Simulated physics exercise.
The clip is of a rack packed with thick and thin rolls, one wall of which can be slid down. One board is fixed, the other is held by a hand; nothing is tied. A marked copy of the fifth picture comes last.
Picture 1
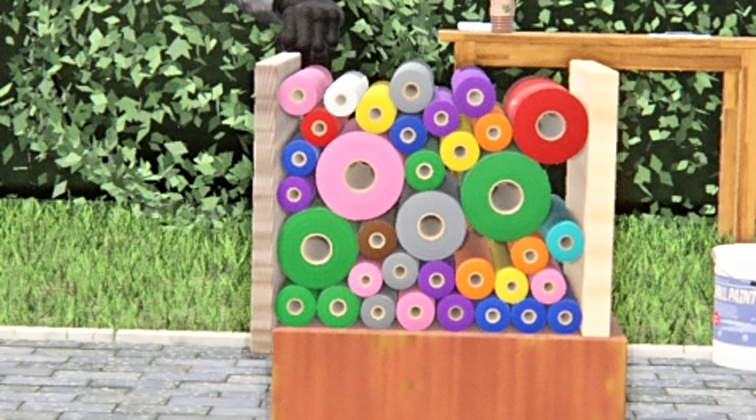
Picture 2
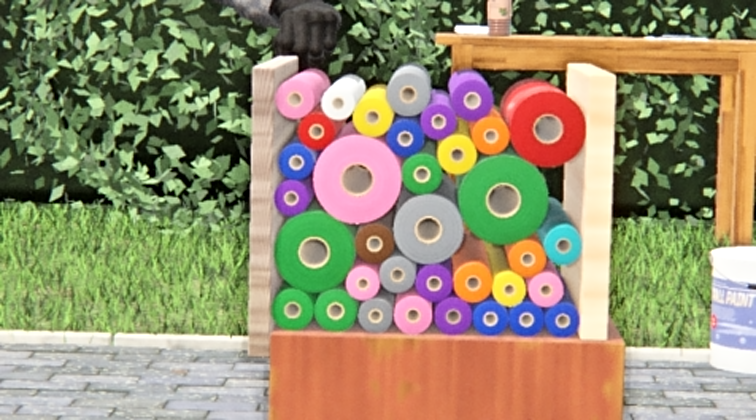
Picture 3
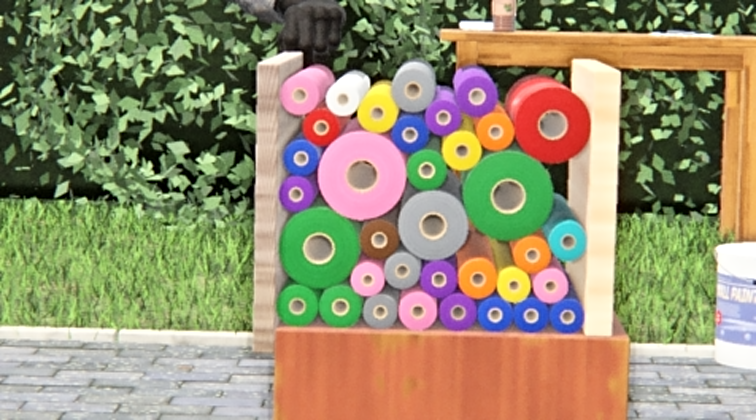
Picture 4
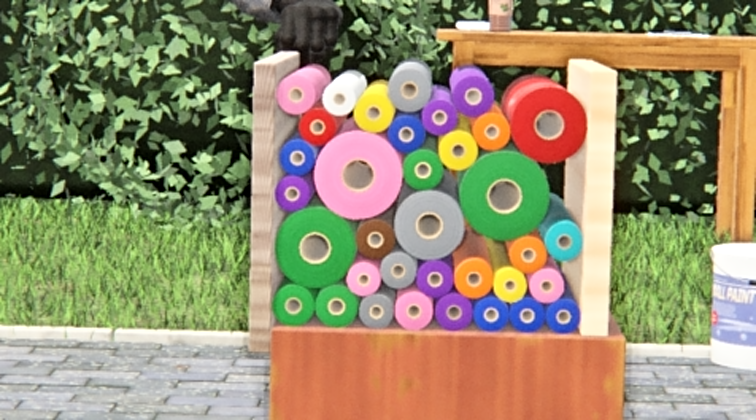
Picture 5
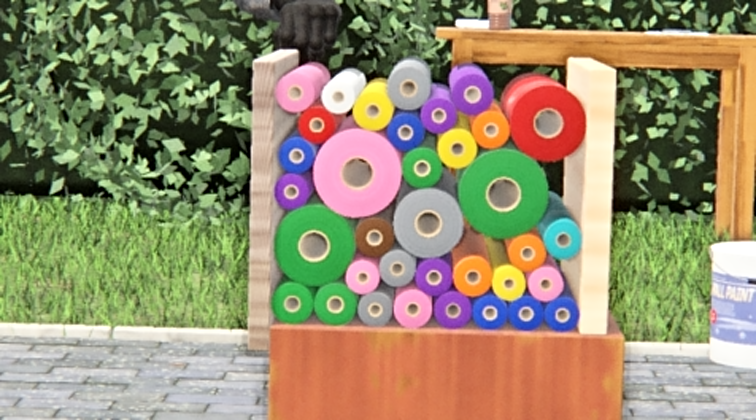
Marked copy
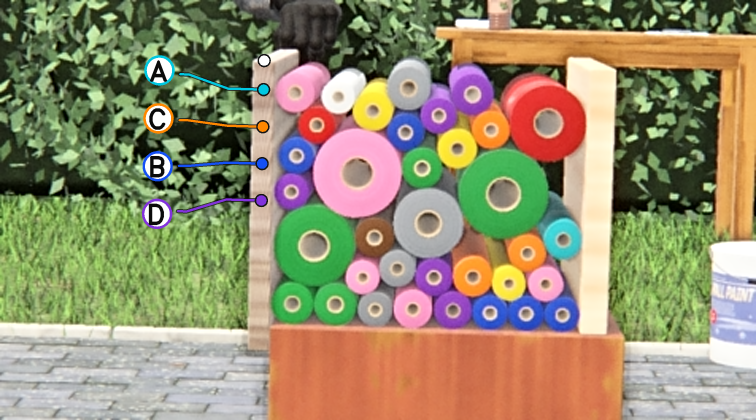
Nothing moved apart from a slight shake of the whole view; the colourful thick and thin rolls stayed packed between two upright boards, while a dark gloved hand stayed at the top of the left one.
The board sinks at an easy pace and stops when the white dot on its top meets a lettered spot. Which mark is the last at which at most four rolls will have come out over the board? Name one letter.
Mark D is as low as it can go.
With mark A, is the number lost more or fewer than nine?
Fewer than nine.
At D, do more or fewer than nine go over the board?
It loses fewer than nine.
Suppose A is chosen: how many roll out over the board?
It comes to none.
On the marked copy, A at (264, 90); B at (262, 164); C at (263, 127); D at (262, 200); the white dot at (264, 60).
Taking D. A third of the way, top of the board (274, 126).
Two thirds of the way, top of the board (273, 199).
When it is over, top of the board (273, 200), two out over the board.
As for the rest, A none out over the board; B one out over the board; C none out over the board.
